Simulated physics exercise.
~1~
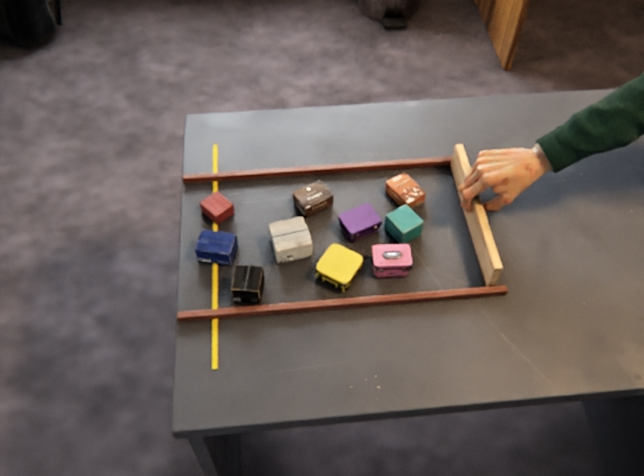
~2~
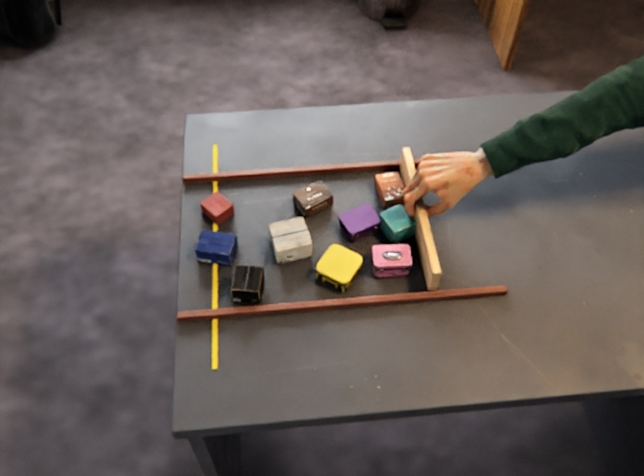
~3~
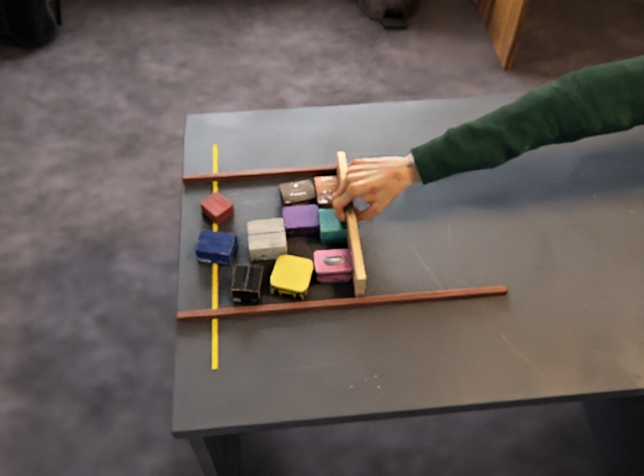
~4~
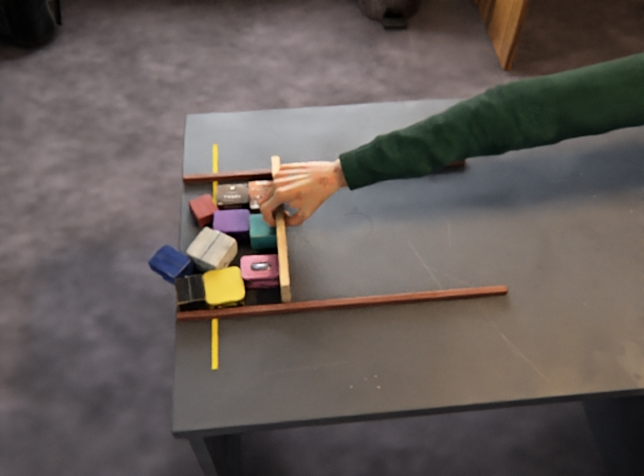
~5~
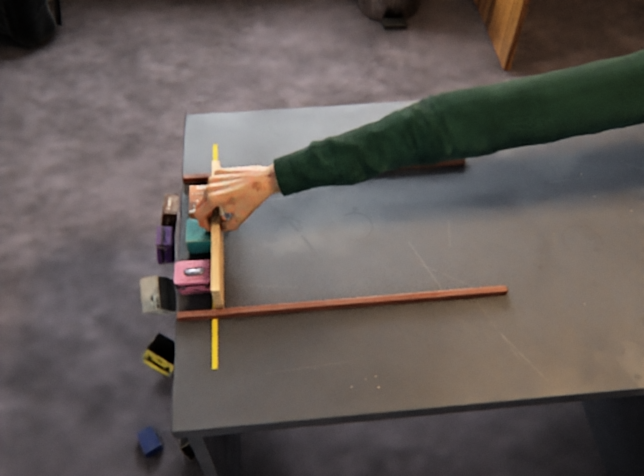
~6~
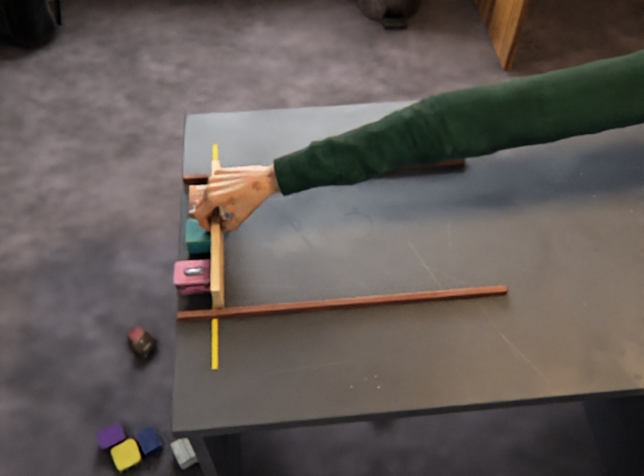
A hand slides a board left to the yellow tape, pushing several small boxes off the table.
